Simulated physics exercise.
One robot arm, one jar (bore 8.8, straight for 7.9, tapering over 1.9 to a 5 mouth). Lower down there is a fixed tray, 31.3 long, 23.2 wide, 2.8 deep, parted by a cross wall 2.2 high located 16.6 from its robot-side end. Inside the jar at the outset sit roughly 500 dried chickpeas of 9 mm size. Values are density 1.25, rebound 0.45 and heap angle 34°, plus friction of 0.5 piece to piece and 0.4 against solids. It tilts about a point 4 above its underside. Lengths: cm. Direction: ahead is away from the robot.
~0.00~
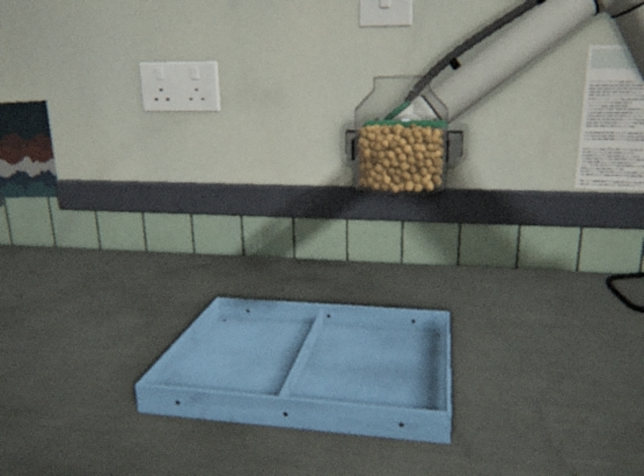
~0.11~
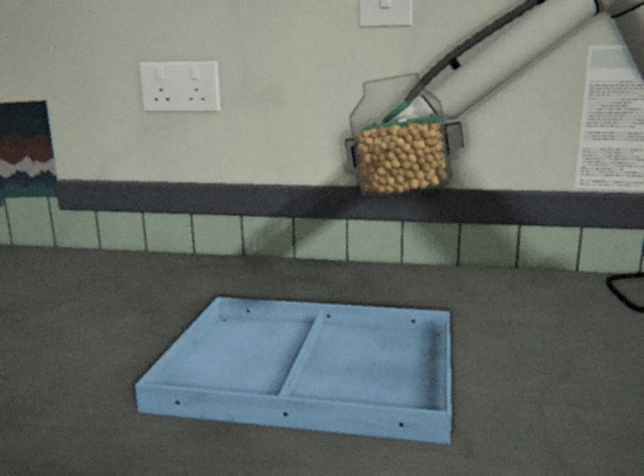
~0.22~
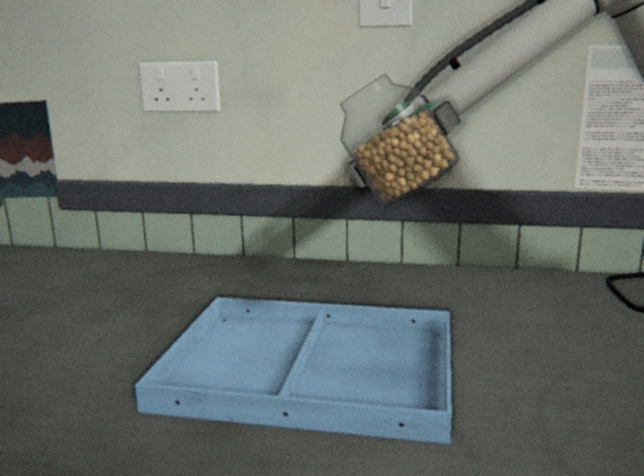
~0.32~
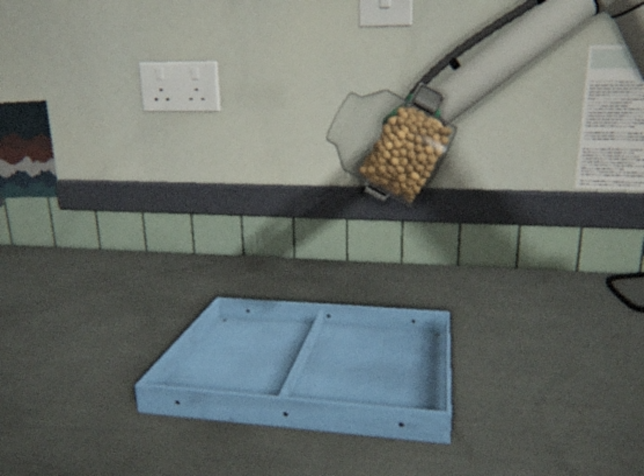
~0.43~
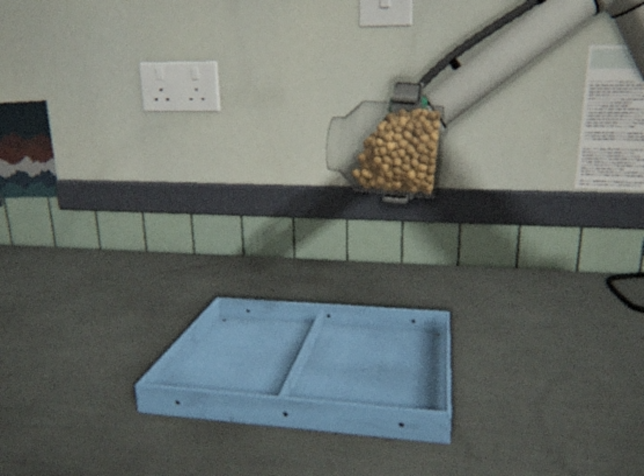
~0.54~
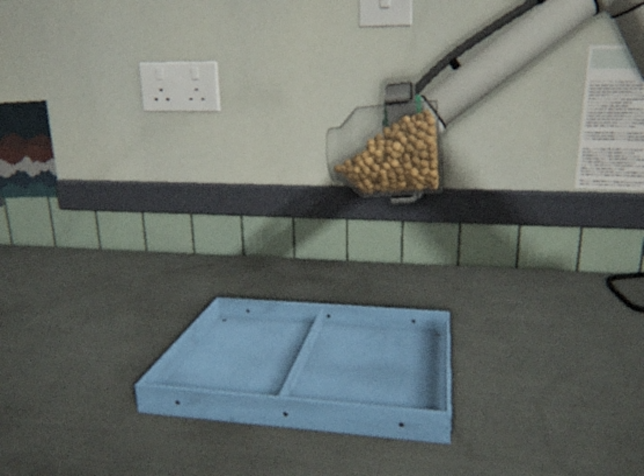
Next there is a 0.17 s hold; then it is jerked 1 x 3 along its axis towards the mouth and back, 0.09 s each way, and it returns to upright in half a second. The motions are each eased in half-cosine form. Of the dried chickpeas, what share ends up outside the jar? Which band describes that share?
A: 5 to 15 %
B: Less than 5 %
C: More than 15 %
Option A: 5 to 15 %.
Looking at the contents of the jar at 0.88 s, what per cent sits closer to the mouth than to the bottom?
Close to 70 per cent lies in the mouth half.
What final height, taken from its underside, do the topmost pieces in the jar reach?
The topmost pieces come to rest some 7.0 cm above the jar's underside.
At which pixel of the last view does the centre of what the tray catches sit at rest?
Roughly pixel (246, 358).
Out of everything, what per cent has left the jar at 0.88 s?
About 5 percent up to now.
After 0.88 s, tipped 95°, highest piece 28 above the table; 481 in the jar, 3 in the far-side part, 2 in the robot-side part, 19 in flight or on a rim.
After 1.22 s, tipped 25°, highest piece 32 above the table; 454 in the jar, 41 in the far-side part, 8 in the robot-side part, 2 in flight or on a rim.
After 1.59 s, upright, highest piece 29 above the table; 453 in the jar, 41 in the far-side part, 11 in the robot-side part.
After 2.29 s, upright, highest piece 29 above the table; 453 in the jar, 41 in the far-side part, 11 in the robot-side part.
At rest, 453 in the jar, 41 in the far-side part, 11 in the robot-side part. That is 10 % outside the jar.
